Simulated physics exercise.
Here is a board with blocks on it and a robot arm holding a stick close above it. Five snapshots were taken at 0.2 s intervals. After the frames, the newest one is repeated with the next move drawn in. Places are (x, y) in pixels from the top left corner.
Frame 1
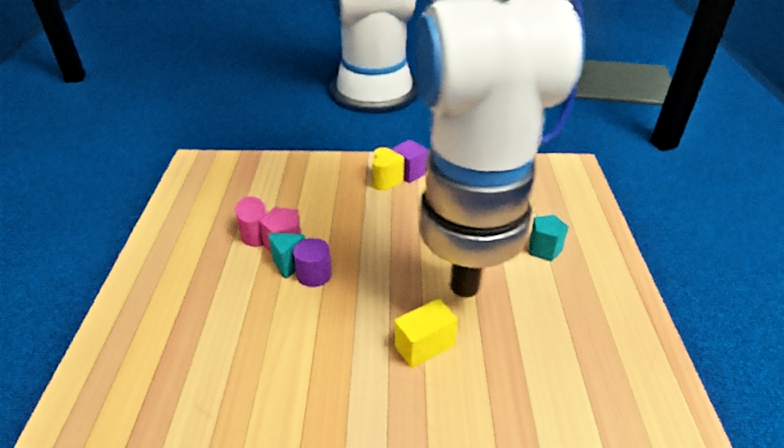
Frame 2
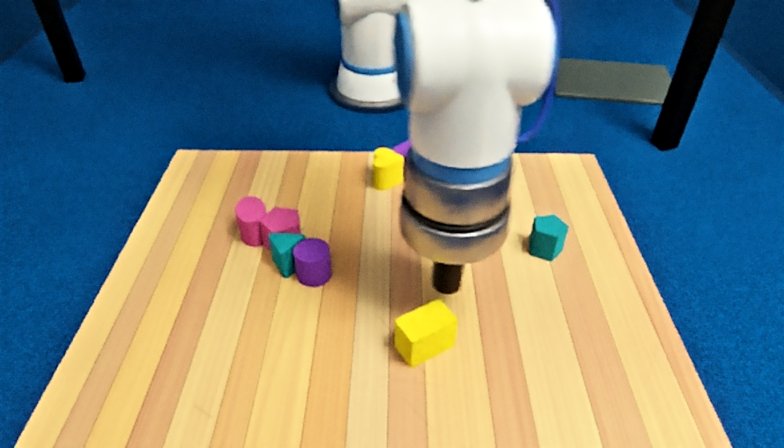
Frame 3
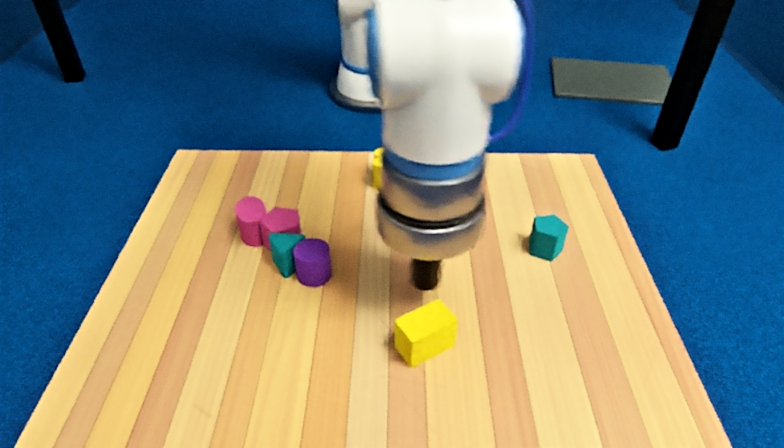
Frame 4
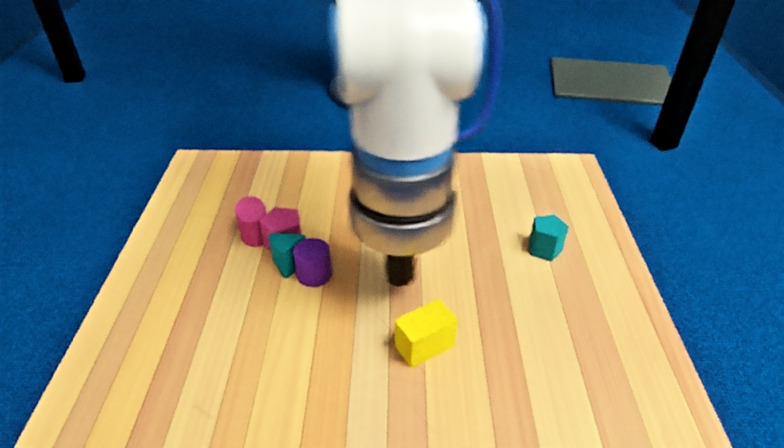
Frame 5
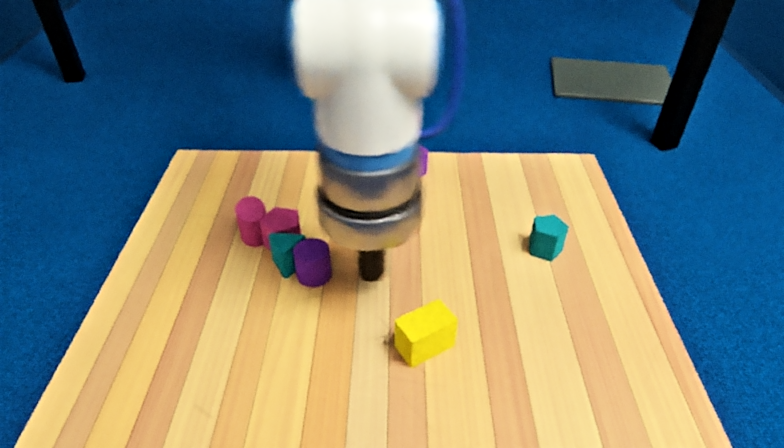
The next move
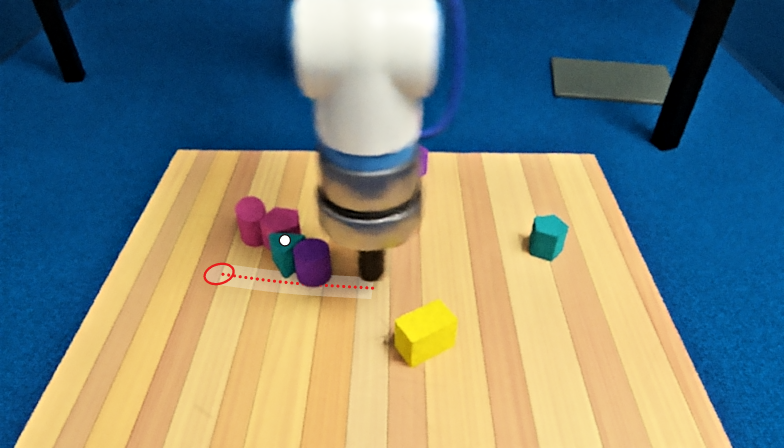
A robot arm with a dark stick moving left above a wooden board, passing behind a yellow block among other coloured blocks.
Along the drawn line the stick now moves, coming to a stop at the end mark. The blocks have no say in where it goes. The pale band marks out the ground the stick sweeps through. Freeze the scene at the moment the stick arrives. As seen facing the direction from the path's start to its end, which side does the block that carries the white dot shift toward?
My answer: Right.
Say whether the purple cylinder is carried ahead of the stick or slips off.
I predict the stick has moved past it.
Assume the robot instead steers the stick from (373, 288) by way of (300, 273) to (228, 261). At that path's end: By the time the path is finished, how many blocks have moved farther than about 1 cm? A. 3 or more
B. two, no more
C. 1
B
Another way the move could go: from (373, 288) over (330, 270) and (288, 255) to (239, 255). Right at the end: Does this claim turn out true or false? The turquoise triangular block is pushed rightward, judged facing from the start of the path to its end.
The statement is incorrect.
The drawn path runs from (373, 288) by way of (320, 285) and (269, 280) to (219, 274); the dot is on the turquoise triangular block.
What follows on the original path. One third of the way, stick at (317, 270); pink oval block at (249, 207); turquoise triangular block at (267, 238); purple cylinder at (292, 246).
Two thirds of the way, stick at (264, 265); pink oval block at (248, 207); pink pentagonal block at (280, 217); turquoise triangular block at (227, 226); purple cylinder at (248, 237).
At the end, stick at (215, 259); pink oval block at (248, 207); pink pentagonal block at (280, 217); turquoise triangular block at (213, 211), turned 15° clockwise; purple cylinder at (220, 227).
